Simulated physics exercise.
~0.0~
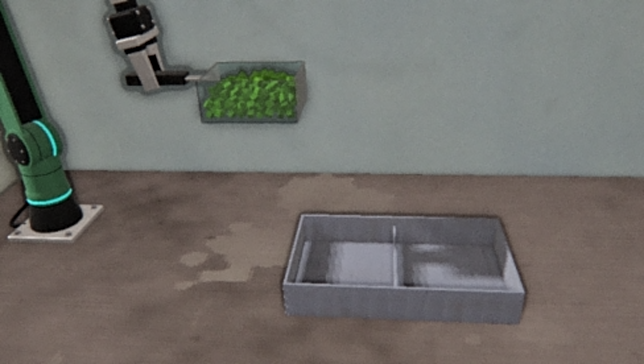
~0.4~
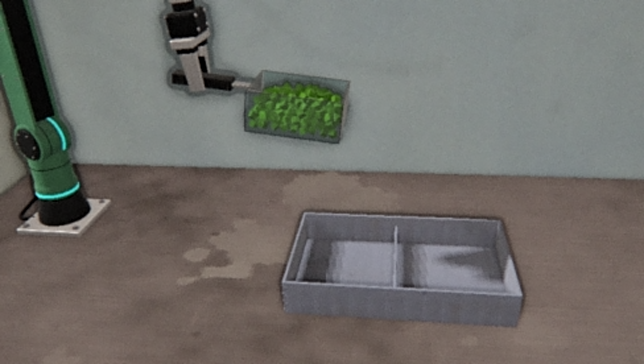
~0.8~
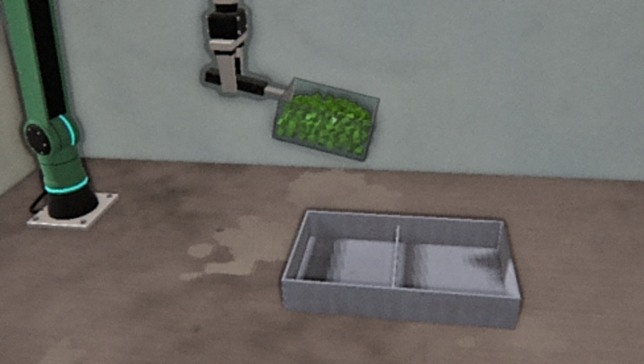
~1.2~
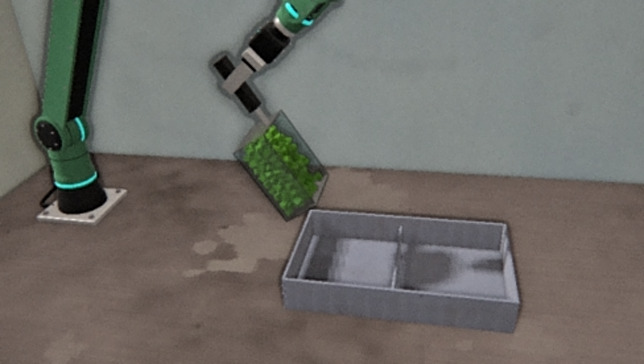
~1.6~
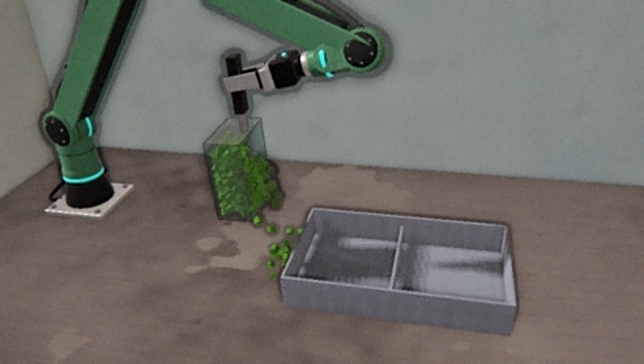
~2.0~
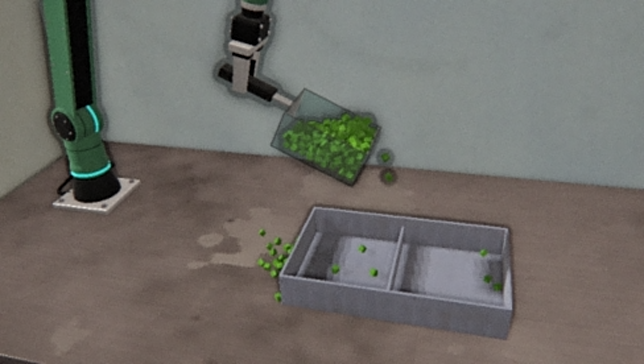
In the video, a green robot arm moves a clear box of green pieces rightward, then tips it steeply beside a divided gray crate, spilling some onto the table. It then swings the box back up to the right, still mostly full, with a few pieces scattered in the crate.
